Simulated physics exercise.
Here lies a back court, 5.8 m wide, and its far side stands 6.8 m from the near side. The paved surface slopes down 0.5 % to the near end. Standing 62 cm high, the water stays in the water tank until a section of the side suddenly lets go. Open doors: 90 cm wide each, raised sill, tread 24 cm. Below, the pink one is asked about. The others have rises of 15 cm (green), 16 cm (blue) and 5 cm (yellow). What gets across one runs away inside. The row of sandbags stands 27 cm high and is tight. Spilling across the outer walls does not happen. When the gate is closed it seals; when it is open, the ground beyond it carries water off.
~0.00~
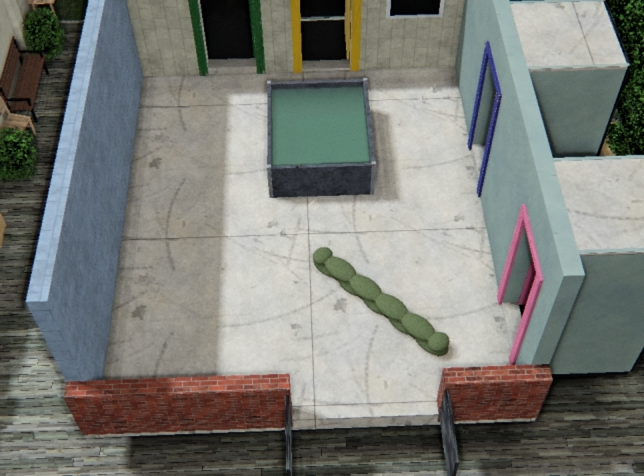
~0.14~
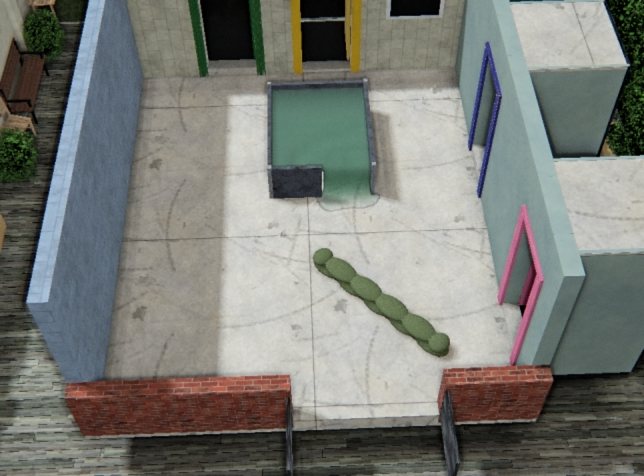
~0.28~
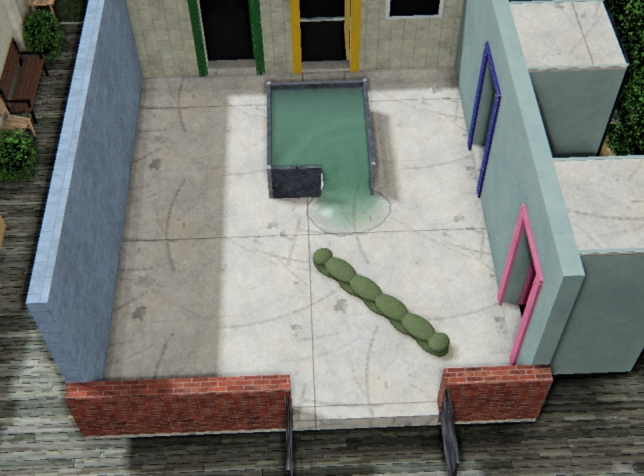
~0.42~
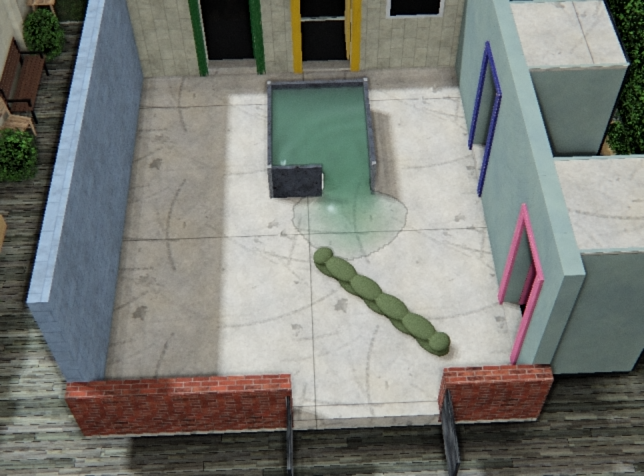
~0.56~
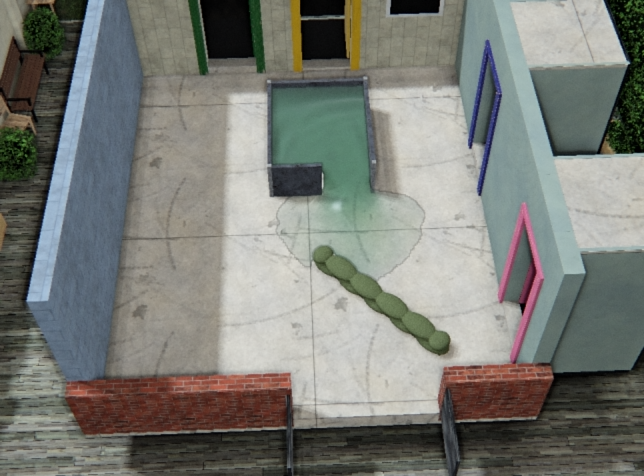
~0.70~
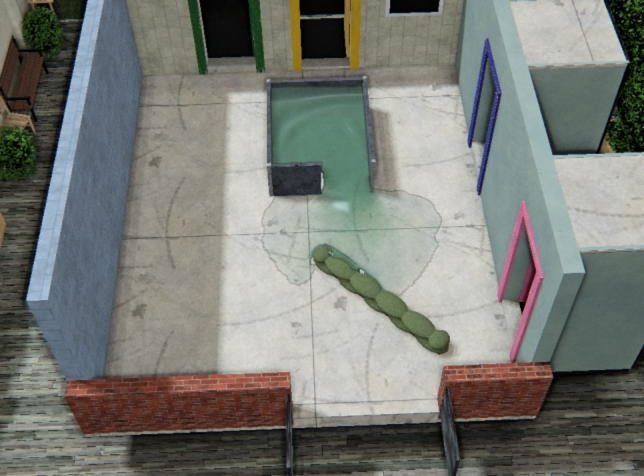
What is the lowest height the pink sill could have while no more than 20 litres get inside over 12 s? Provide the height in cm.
24 cm.
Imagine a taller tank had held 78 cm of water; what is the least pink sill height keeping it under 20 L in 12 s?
Then around 32 centimetres.
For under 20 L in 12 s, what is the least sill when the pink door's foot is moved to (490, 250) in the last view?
It needs roughly 8.0 cm.
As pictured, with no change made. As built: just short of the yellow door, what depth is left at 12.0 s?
About 1.5 centimetres.
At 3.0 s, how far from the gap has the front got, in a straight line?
About 5.2 m.
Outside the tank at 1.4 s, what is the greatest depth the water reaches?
About 33 cm.
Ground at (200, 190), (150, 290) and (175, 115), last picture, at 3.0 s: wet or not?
In that order: Dry, wet, still dry.
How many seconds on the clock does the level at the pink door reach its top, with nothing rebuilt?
The depth peaks at about 2.4 seconds.
After 1.4 s water covers 20 % of the floor, deepest (33 cm) near (328, 253); it has not reached the pink door.
After 3.0 s water covers 40 % of the floor, deepest (34 cm) near (518, 392); 23 cm at the pink door, 128 litres in over its 7 cm sill.
After 12.0 s water covers 95 % of the floor, deepest (8 cm) near (492, 393); 7 cm at the pink door, 360 litres in over its 7 cm sill.
At the pink door as built, the water arrived by 1.6 s and peaked near 24 cm at 2.4 s.
With a sill of 21 cm, 43 litres would have come in within the 12 s; with 28.5 cm, 4 litres. So under 20 litres takes about 24 cm.
